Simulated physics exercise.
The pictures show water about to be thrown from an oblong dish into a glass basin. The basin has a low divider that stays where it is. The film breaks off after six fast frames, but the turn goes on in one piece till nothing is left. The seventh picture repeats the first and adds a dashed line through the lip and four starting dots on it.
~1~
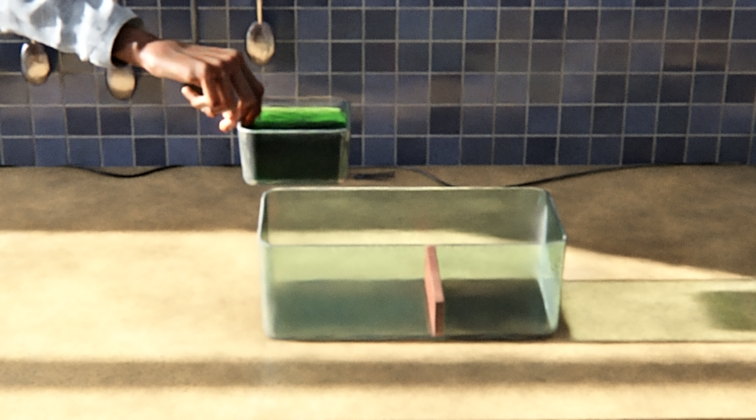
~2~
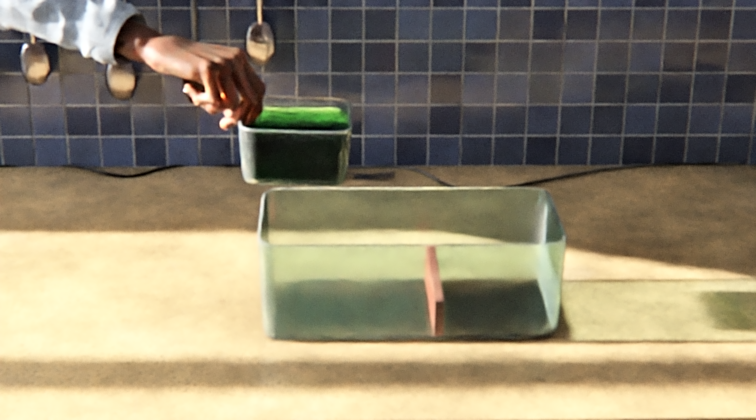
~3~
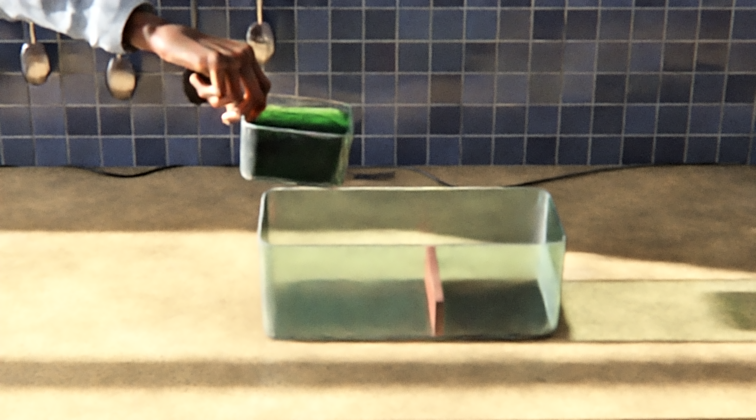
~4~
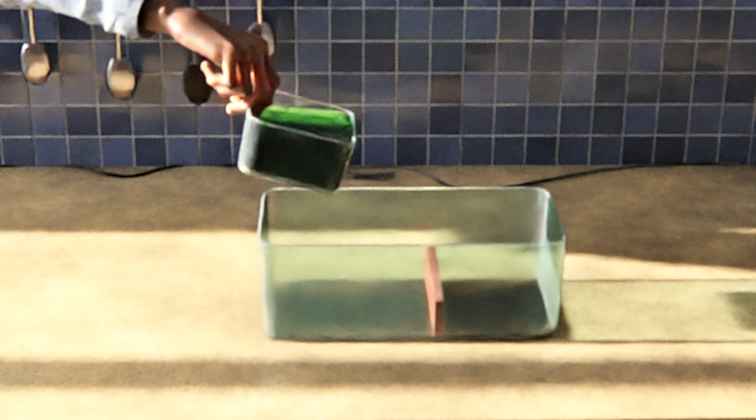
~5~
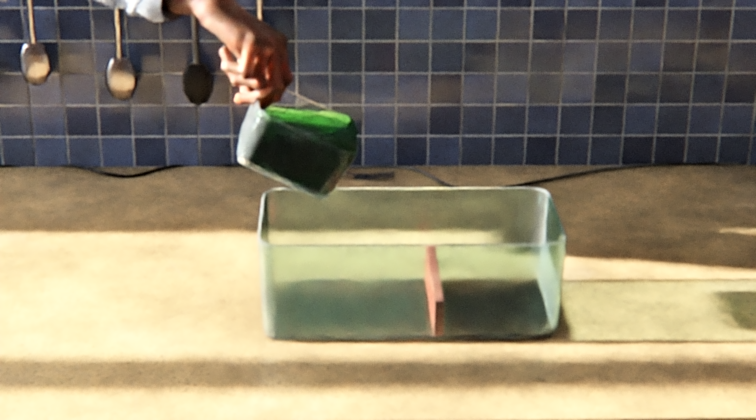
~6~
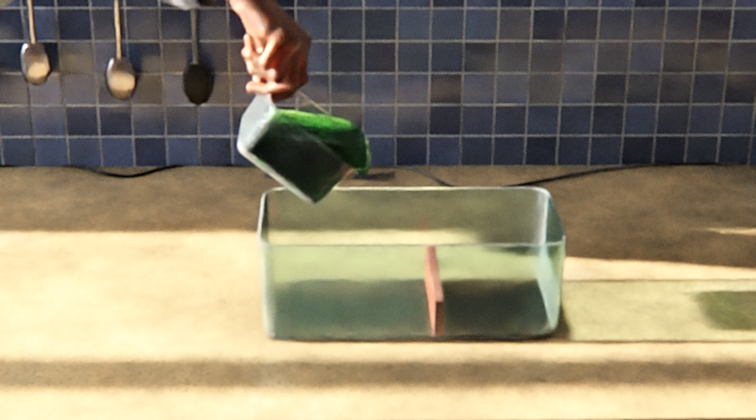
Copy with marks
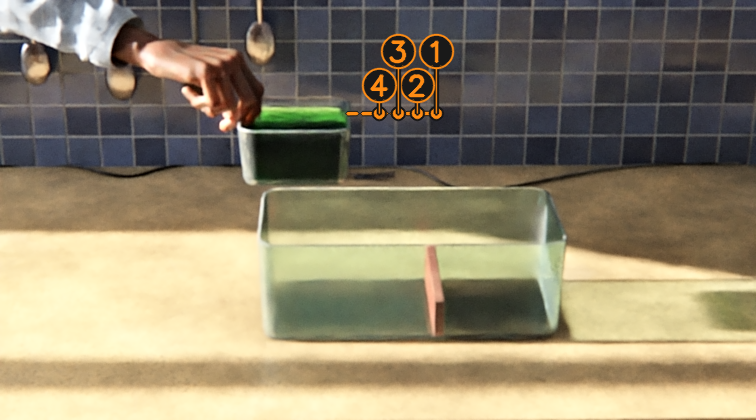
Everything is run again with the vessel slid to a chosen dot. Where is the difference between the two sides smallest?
Go for 3.
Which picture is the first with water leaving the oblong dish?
Picture 5.
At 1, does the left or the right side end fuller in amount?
The right side.
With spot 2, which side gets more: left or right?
The right side.
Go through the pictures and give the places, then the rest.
Upright, lip at (348, 113); basin from (264, 336) to (557, 334); top of the wall at (435, 271); nothing has left yet.
Upright, lip at (348, 115); nothing has left yet.
Tipped about 7°, lip at (351, 119); nothing has left yet.
Tipped about 15°, lip at (353, 127); nothing has left yet.
Tipped about 26°, lip at (355, 138); water is over the lip, down to (355, 138).
Tipped about 39°, lip at (354, 150); water is over the lip, down to (358, 161).
On the marked copy, 1 at (436, 113); 2 at (417, 113); 3 at (398, 113); 4 at (379, 113).
For spot 1, about 19 % ends left of the wall and 79 % right of it.
For spot 2, about 30 % ends left of the wall and 69 % right of it.
For spot 3, about 48 % ends left of the wall and 51 % right of it.
For spot 4, about 74 % ends left of the wall and 23 % right of it; 3 % is lost outside.
